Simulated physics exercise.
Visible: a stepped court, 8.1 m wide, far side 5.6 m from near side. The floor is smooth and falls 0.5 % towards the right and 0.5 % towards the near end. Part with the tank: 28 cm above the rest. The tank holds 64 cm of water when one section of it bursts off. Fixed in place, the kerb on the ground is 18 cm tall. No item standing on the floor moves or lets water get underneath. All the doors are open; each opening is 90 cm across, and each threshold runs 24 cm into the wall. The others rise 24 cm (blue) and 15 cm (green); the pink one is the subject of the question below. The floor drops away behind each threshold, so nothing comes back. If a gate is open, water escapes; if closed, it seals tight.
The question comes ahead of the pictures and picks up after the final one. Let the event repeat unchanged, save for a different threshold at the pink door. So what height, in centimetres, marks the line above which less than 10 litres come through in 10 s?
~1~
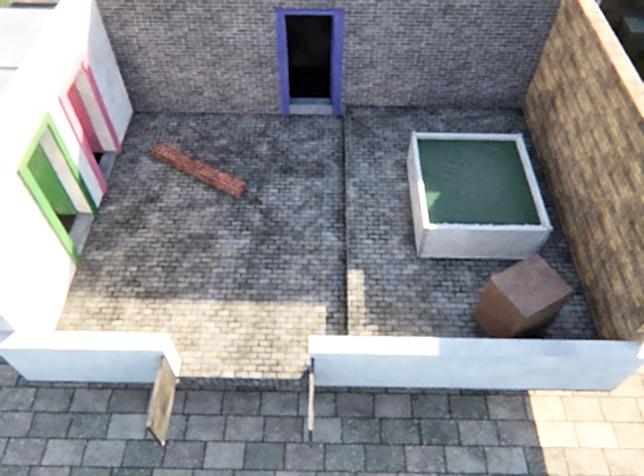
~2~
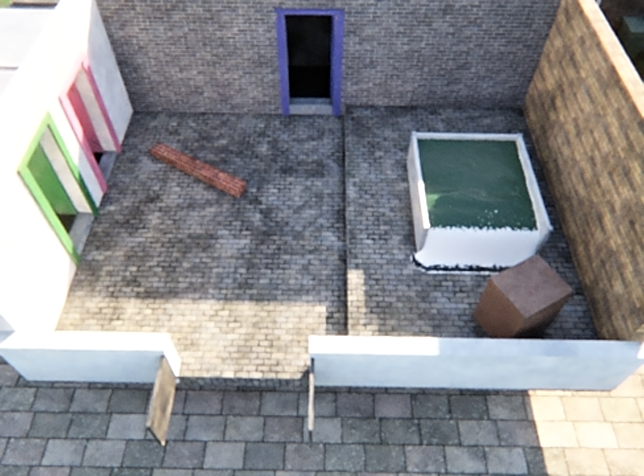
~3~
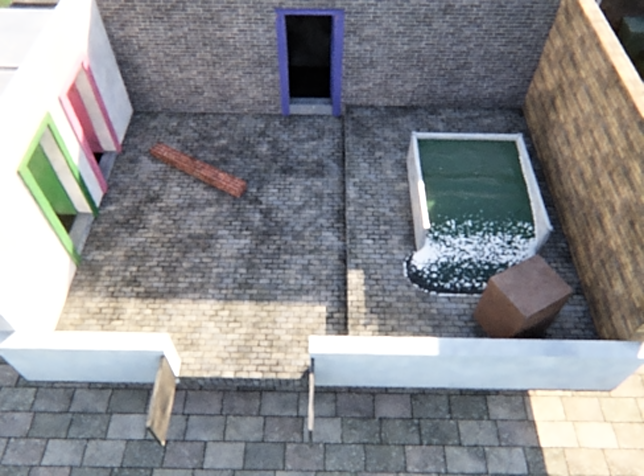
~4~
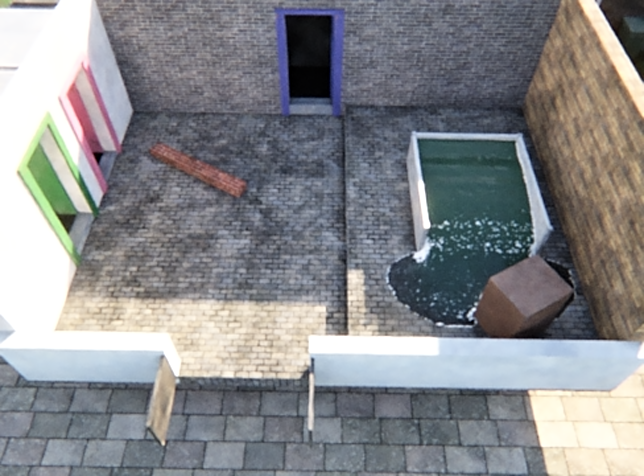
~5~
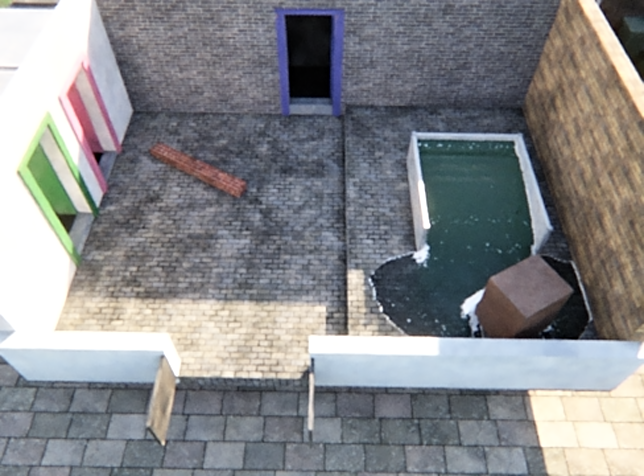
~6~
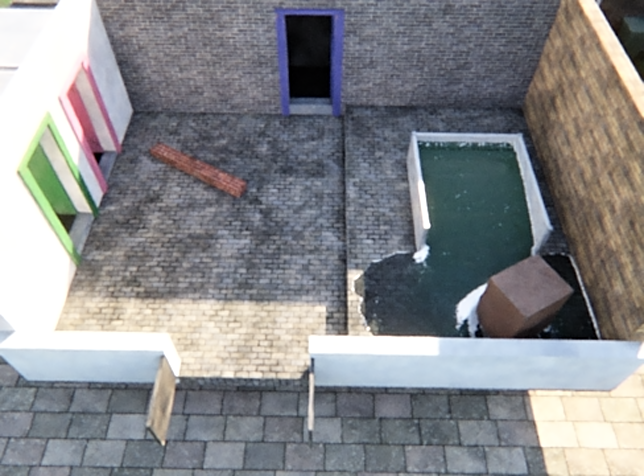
The line is at about 6.5 cm of height.
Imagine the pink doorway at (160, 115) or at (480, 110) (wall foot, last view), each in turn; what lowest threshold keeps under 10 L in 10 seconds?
Roughly 10.0 cm for the first and 11.5 cm for the second.
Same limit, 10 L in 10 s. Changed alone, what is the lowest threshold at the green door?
Green - roughly 10.5 cm.
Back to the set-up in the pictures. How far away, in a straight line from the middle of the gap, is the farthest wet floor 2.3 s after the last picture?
Distance from gap: Approx. 6.8 m.
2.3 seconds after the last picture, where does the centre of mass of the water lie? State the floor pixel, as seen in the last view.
Centre of the water: Approx. (426, 280) px.
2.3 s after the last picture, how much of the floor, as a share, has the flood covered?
Around 40 per cent of the free floor.
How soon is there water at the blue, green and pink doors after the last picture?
At blue it's 6.0 s, at green 2.6 s, and at pink 3.4 s.
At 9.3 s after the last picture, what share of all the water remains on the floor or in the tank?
Around 90 in a hundred parts remain.
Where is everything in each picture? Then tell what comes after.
The first picture shows still water, 64 cm deep, in the tank at (476, 181); the pink door at (94, 129) is dry.
In the second picture, water pours out at (480, 247) and has run 0.2 m, to (423, 266); about 8 cm deep outside, 64 cm at the back.
In the third picture, the front is at (434, 289), 0.7 m from the gap at (479, 248); 1.2 m2 of floor is wet, 64 cm left at the back.
In the fourth picture, the front is at (442, 319), 1.2 m from the gap at (479, 248); 2.4 m2 of floor is wet, 64 cm left at the back.
In the fifth picture, the gap is at (479, 249), the front 1.7 m out at a hidden place; the back of the tank holds 58 cm.
In the sixth picture, the front is at a hidden place, 1.9 m from the gap at (479, 249); 4.5 m2 of floor is wet, 53 cm left at the back; the pink door at (94, 129), 6.9 m from the gap, is still 5.4 m from the nearest water.
Then, 0.7 s after the last picture water covers 15 % of the floor, deepest (46 cm) near (504, 293); it has not reached the pink door.
Then, 2.3 s after the last picture water covers 40 % of the floor, deepest (36 cm) near (538, 336); it has not reached the pink door.
Then, 9.3 s after the last picture water covers 90 % of the floor, deepest (14 cm) near (516, 347); 5 cm at the pink door, 4 litres in over its 8 cm threshold.
At the pink door as built, the water peaked near 11 cm, 7.5 s after the last picture.
With a threshold of 5.5 cm, 14 litres would have come in within the 10 s; with 7 cm, 7 litres. So under 10 litres takes about 6.5 cm.
